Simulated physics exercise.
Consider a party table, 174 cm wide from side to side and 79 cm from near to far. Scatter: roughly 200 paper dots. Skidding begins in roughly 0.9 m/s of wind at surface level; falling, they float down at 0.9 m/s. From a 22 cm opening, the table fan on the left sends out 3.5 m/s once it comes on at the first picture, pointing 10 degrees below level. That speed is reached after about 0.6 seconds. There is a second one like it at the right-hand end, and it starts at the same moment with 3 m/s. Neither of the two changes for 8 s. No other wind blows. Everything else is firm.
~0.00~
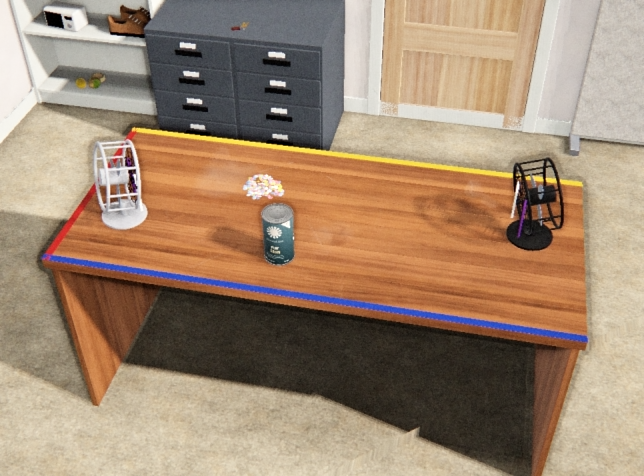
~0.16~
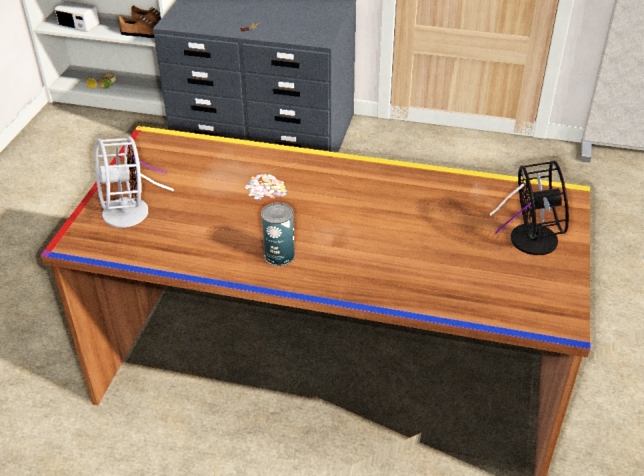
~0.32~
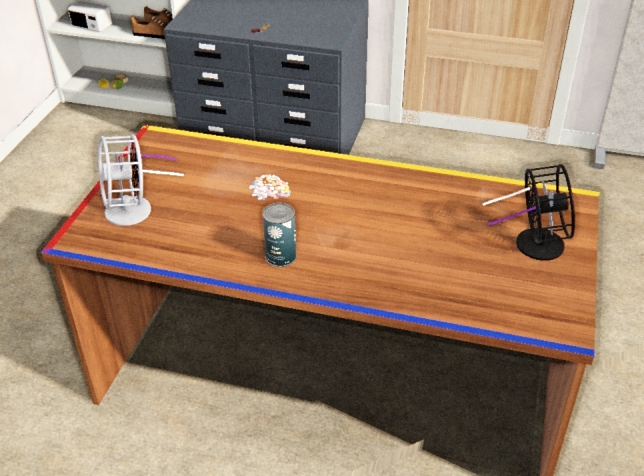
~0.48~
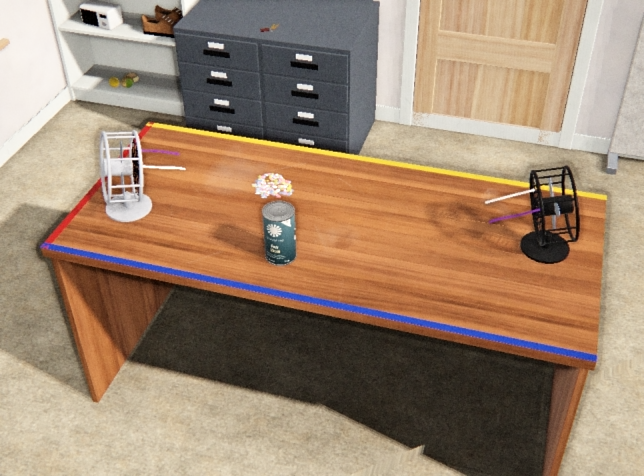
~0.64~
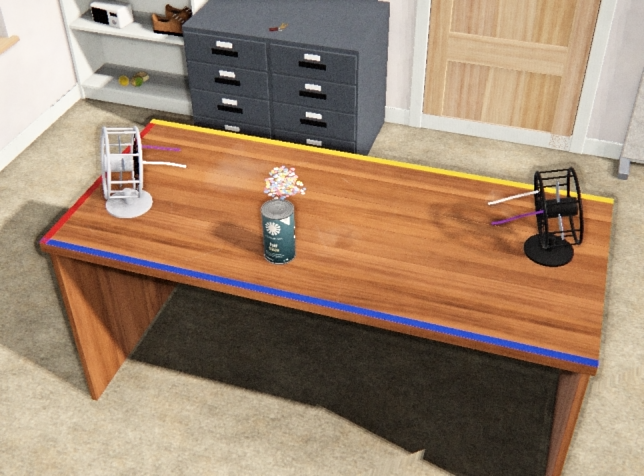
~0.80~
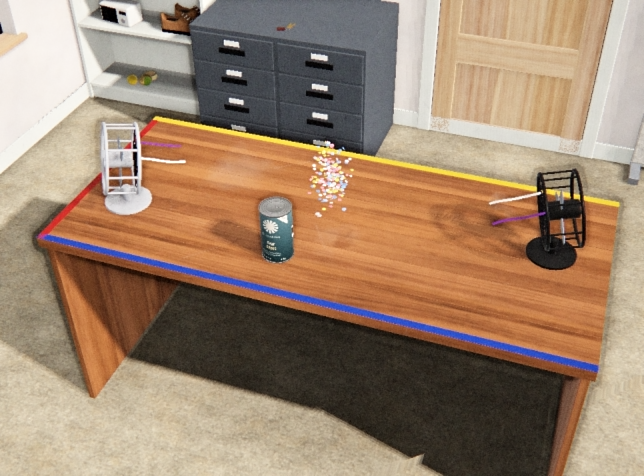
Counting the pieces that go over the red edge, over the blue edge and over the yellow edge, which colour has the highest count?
Yellow.
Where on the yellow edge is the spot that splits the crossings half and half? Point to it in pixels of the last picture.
I'd point to somewhere near (390, 160).
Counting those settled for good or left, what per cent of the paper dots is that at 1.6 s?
Close to 90 % of them.
After 1.6 s, 0 % are over the red edge, 96 % over the yellow edge and 0 % over the blue edge; 86 % are gone or lie where they will stay.
After 2.6 s, 0 % are over the red edge, 98 % over the yellow edge and 1 % over the blue edge; 100 % are gone or lie where they will stay.
After 4.4 s, 0 % are over the red edge, 98 % over the yellow edge and 2 % over the blue edge; 100 % are gone or lie where they will stay.
After 8.0 s, at the end, 0 % are over the red edge, 98 % over the yellow edge and 2 % over the blue edge.
